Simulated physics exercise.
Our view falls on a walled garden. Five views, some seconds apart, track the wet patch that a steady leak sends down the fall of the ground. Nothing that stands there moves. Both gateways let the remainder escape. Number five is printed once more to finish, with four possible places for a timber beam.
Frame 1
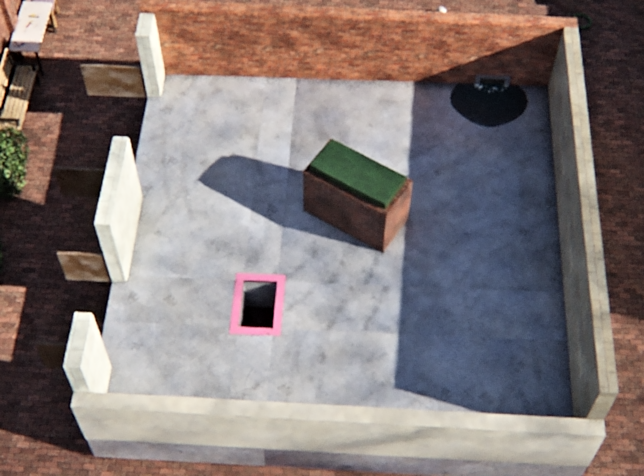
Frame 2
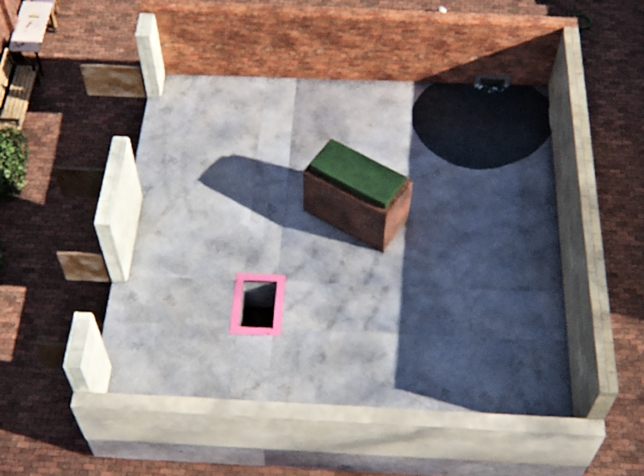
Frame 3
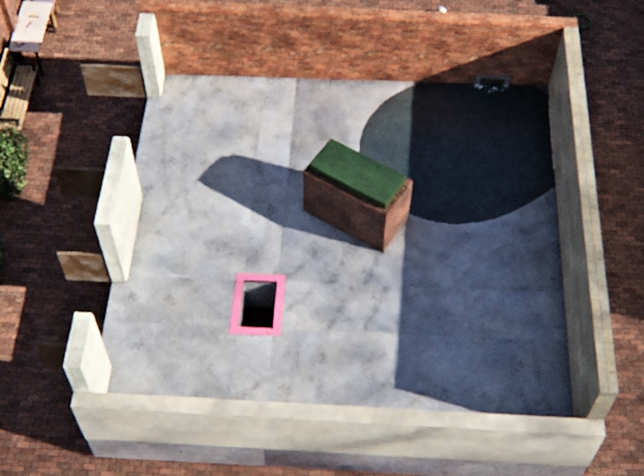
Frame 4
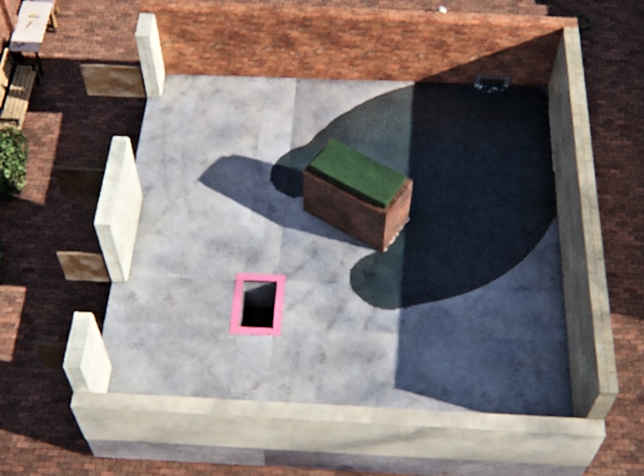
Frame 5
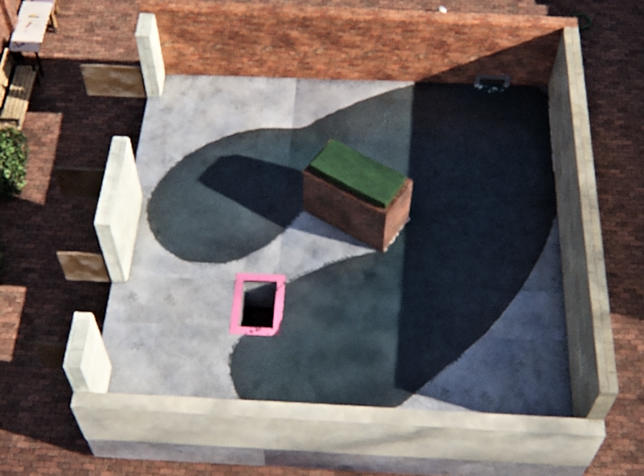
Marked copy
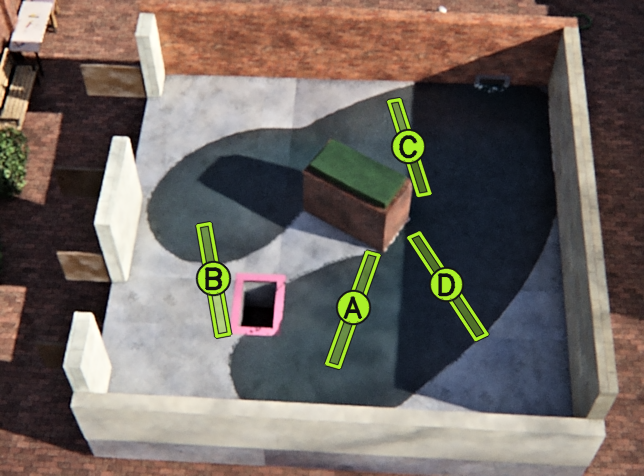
The video shows a walled courtyard where a dark wet patch spreads from the upper right corner across the pale floor, flowing around both sides of a green-topped brick block and extending toward the left and lower walls.
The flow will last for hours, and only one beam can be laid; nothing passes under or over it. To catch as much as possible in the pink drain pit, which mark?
Choose B.
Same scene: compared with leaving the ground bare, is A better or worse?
It is worse.
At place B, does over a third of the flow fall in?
No, it does not.
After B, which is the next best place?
C it is.
On the marked copy, A from (332, 365) to (372, 253); B from (203, 224) to (223, 335); C from (394, 100) to (424, 194); D from (414, 235) to (481, 336).
Choosing A, next to none of the stream goes into the pink drain pit, about 99 % out by the gates.
Choosing B, about 15 % of the stream goes into the pink drain pit, about 85 % out by the gates.
Choosing C, about 7 % of the stream goes into the pink drain pit, about 92 % out by the gates.
Choosing D, about 2 % of the stream goes into the pink drain pit, about 97 % out by the gates.
